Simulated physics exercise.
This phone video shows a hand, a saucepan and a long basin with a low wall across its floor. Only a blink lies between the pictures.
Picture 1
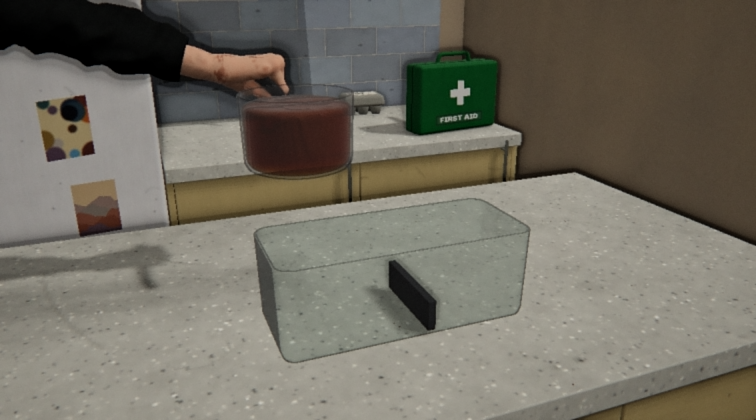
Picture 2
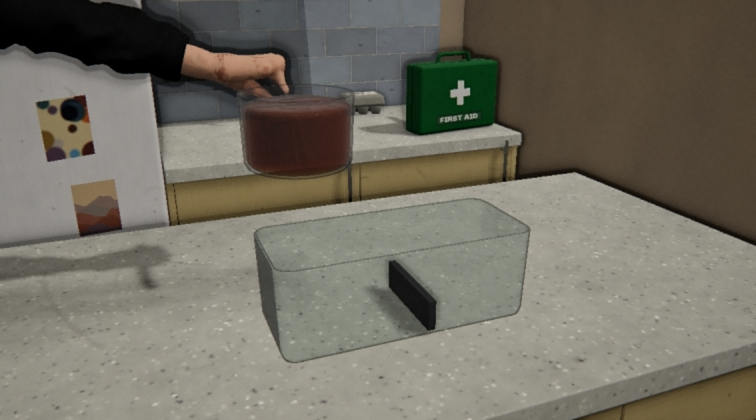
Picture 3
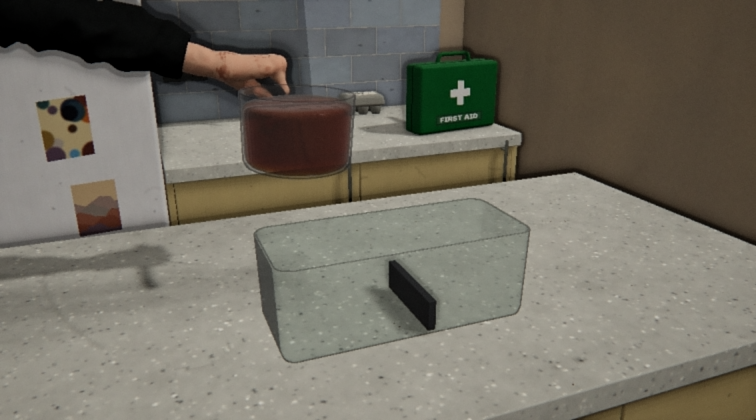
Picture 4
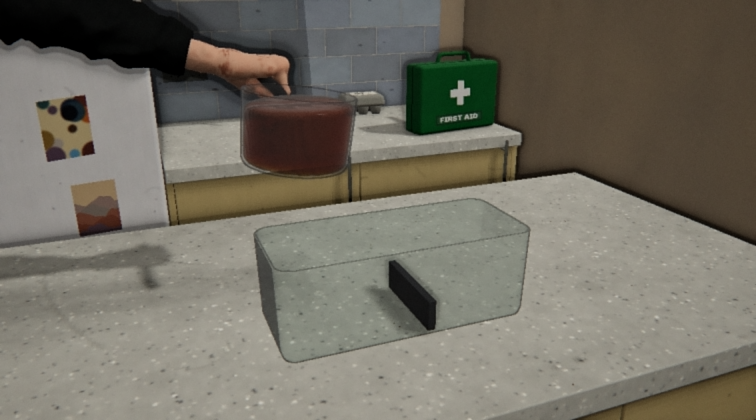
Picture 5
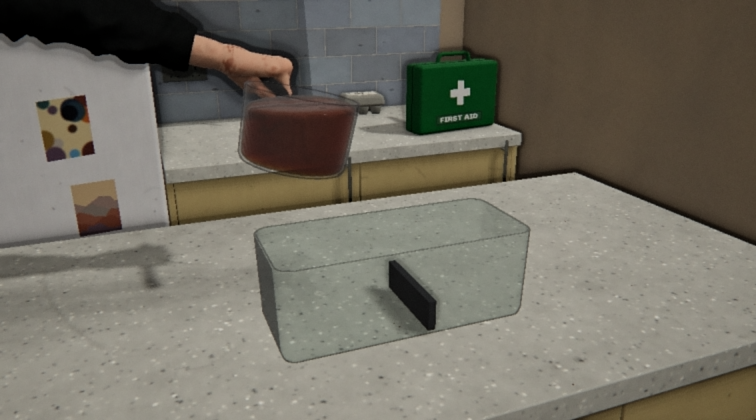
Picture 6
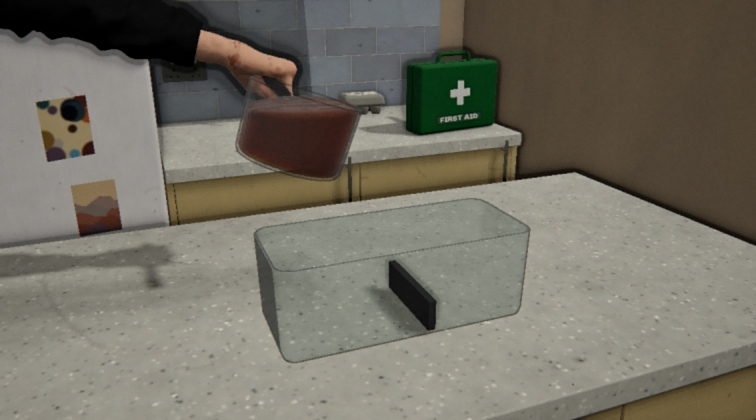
At the start, a hand holds a clear saucepan of dark reddish-brown tea level above and behind a long, empty, transparent basin with a low black wall across its floor. The hand then tilts the pan gradually, lowering its right side, while the basin stays still on the speckled counter.
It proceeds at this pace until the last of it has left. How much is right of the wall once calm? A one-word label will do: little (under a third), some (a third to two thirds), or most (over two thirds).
Some.
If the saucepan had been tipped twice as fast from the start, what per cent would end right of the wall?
It comes to some 20 per cent.
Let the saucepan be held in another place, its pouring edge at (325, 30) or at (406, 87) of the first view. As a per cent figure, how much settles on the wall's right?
First try: Near 30 percent; second try: Near 90 percent.
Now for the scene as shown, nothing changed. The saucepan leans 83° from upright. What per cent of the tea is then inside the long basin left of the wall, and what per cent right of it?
Left 5 per cent, right 15 per cent.
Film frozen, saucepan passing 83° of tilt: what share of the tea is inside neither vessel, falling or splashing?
About 35 %.
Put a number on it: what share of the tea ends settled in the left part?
Roughly 55 percent of it.
A moment on, the saucepan is tipped on its side and 47 per cent is still to pour, 7 is left of the wall and 13 right of it.
Next, the saucepan is tipped right over and 5 per cent is still to pour, 46 is left of the wall and 41 right of it.
Then the saucepan is tipped right over and 0 per cent is still to pour, 57 is left of the wall and 42 right of it.
Later the saucepan is tipped right over and 0 per cent is still to pour, 57 is left of the wall and 42 right of it.
Finally, 57 per cent lies left of the wall, 42 right of it and 1 outside.
